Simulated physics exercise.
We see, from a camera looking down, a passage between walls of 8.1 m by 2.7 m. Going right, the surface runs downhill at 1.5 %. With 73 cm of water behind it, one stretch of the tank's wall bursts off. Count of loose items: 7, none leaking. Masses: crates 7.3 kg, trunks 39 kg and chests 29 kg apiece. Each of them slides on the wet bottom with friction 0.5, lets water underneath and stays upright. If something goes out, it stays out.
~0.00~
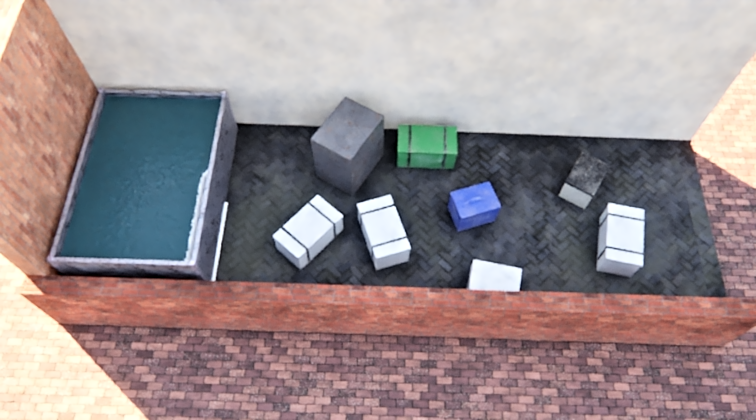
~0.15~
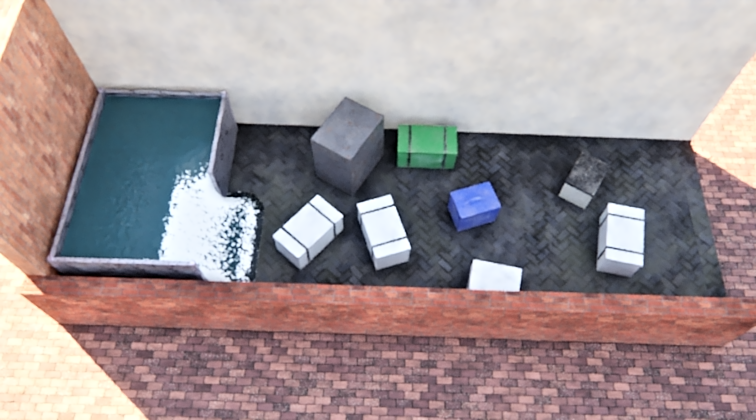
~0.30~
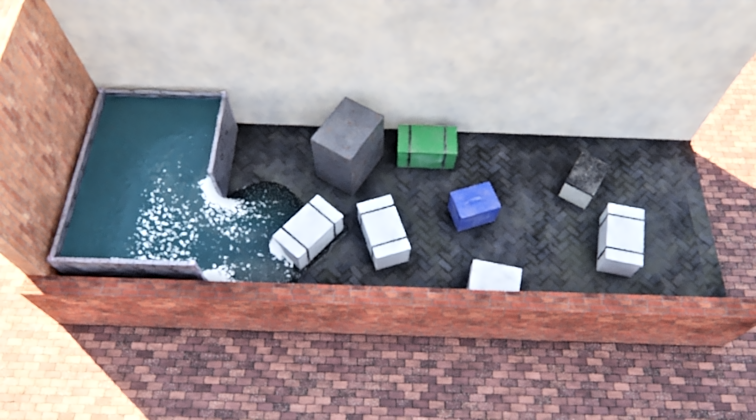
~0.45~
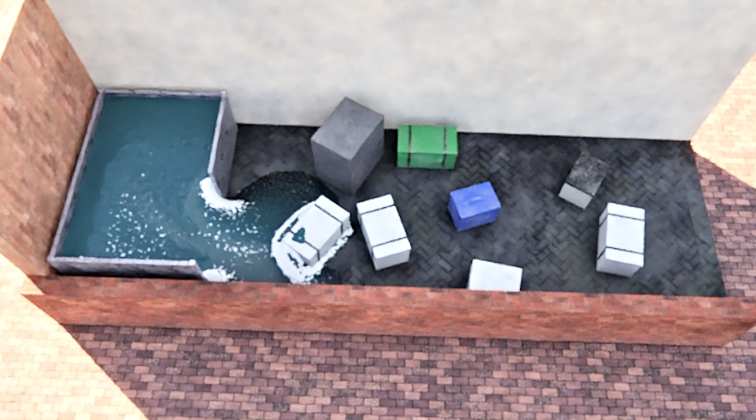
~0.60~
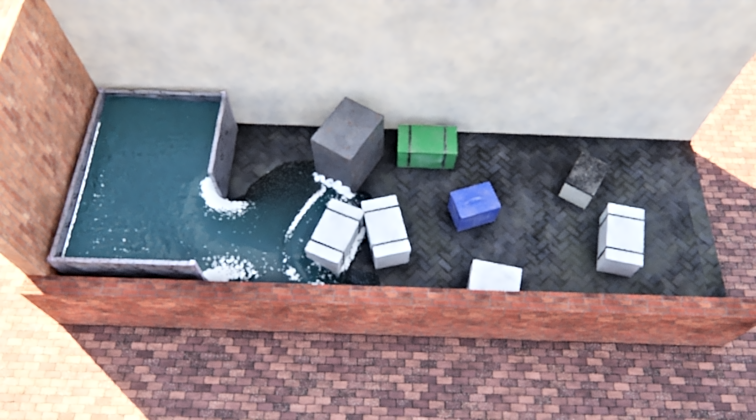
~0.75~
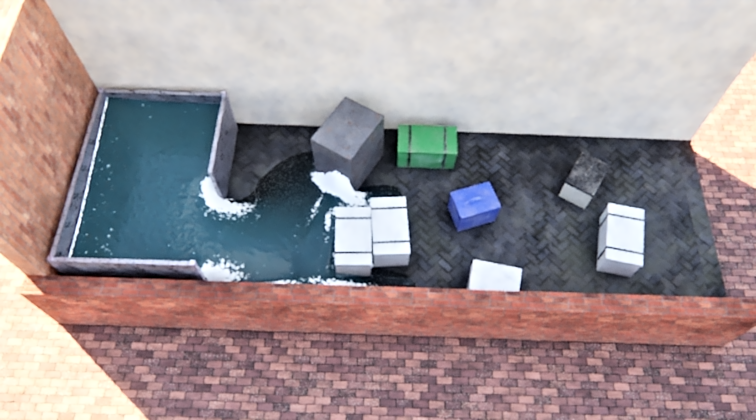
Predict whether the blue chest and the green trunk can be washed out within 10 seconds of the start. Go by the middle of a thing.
At the end, blue chest: Out in time, green trunk: Not out in time.
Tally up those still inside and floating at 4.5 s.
0.
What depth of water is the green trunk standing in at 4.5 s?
About 5 cm.
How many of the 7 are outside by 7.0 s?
By that point, 6.
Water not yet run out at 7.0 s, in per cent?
Around 42 % of the water.
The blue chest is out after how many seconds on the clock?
Near 3.5 s.
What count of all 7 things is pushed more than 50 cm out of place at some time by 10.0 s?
Total: 6.
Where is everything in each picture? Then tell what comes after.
The first frame shows the blue chest at (475, 200), on the bottom; the green trunk at (427, 139), on the bottom; water covers 3.7 m2; 0 of 7 have shifted.
The second frame shows the blue chest at (475, 200) rests on the ground; the green trunk at (427, 139) rests on the ground; water covers 4.5 m2; 0 of 7 have shifted.
The third frame shows the blue chest at (475, 200), on the bottom; the green trunk at (427, 139) rests on the ground; water covers 5.4 m2; 0 of 7 have shifted.
The fourth frame shows the blue chest at (475, 200) rests on the ground; the green trunk at (427, 139) rests on the ground; 6.2 m2 under water; 1 of 7 have shifted.
The fifth frame shows the blue chest at (475, 200), on the bottom; the green trunk at (427, 139) rests on the ground; water covers 6.9 m2; 1 of 7 have shifted.
The sixth frame shows the blue chest at (475, 200) rests on the ground; the green trunk at (427, 139) rests on the ground; water covers 7.6 m2; 2 of 7 have shifted.
After 2.0 s the blue chest is near (540, 182), 0.9 m from its start, aground; the green trunk is near (427, 139), 0.0 m from its start, aground; 0 of 7 are out; 1 afloat.
After 4.5 s the blue chest has gone out; the green trunk is near (427, 139), 0.0 m from its start, aground; 6 of 7 are out; 0 afloat.
After 7.0 s the blue chest has gone out; the green trunk is near (427, 139), 0.0 m from its start, aground; 6 of 7 are out; 0 afloat.
After 10.0 s the blue chest has gone out; the green trunk is near (427, 139), 0.0 m from its start, aground; 6 of 7 are out; 0 afloat.
